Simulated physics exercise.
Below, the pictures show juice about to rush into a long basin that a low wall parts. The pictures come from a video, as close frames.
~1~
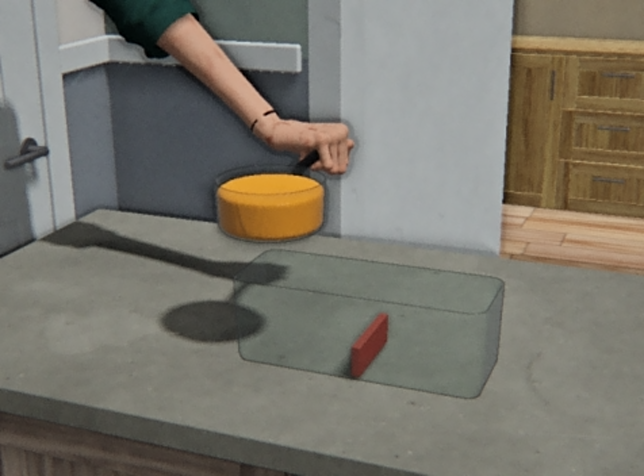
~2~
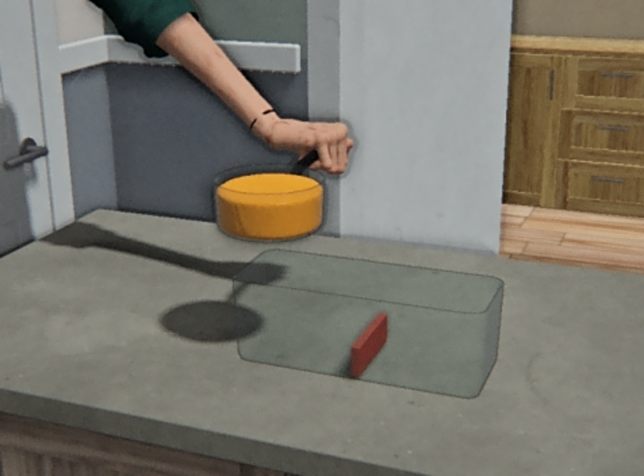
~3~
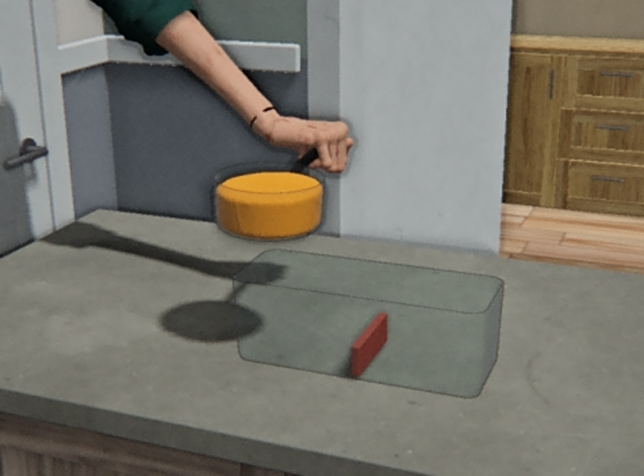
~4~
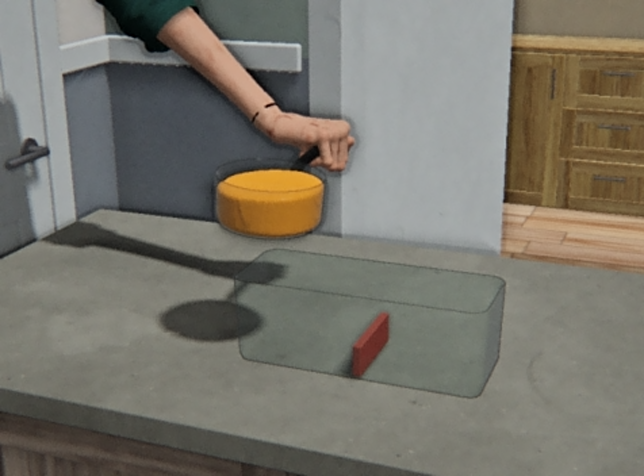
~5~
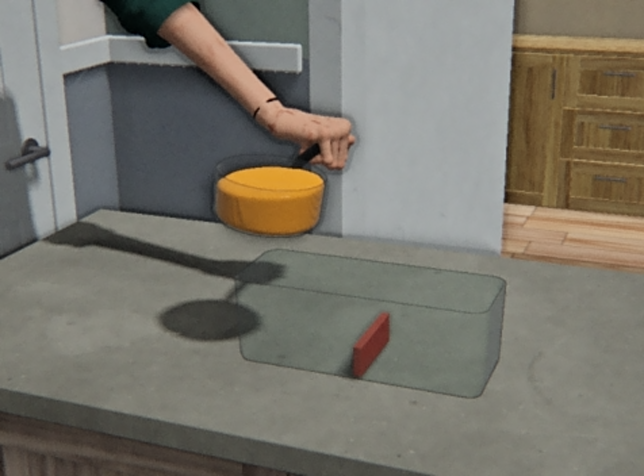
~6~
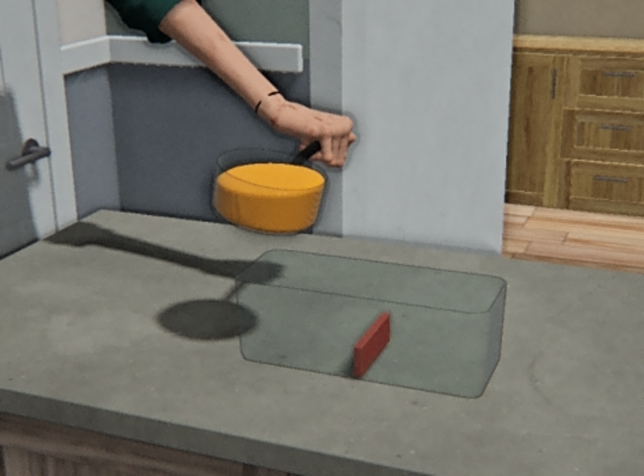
A hand holds a clear pot of orange juice above a counter and slowly tilts it slightly.
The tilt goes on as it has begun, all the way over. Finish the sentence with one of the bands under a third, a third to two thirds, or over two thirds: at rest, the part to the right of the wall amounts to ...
At rest, the part to the right of the wall amounts to over two thirds.
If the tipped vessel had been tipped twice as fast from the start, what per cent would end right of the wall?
Somewhere near 70 percent.
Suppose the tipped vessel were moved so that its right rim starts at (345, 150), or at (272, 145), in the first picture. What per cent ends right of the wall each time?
Close to 90 % for the first start and close to 35 % for the second.
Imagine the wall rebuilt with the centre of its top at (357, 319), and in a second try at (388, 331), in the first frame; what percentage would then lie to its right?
First try: Roughly 95 per cent; second try: 65 per cent.
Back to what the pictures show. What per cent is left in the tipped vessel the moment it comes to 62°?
Roughly 55 percent.
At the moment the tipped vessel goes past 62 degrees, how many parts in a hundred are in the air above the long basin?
Near 35 %.
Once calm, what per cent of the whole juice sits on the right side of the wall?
Share approx. 85 per cent.
A moment on, the tilt is 62° and 57 per cent is still to pour, 4 is left of the wall and 6 right of it.
Next, the tilt is 93° and 11 per cent is still to pour, 6 is left of the wall and 69 right of it.
Then the tilt is 100° and 1 per cent is still to pour, 10 is left of the wall and 87 right of it.
Later the tilt is 100° and 0 per cent is still to pour, 13 is left of the wall and 87 right of it.
In the end 13 per cent lies left of the wall, 87 right of it and 1 outside.
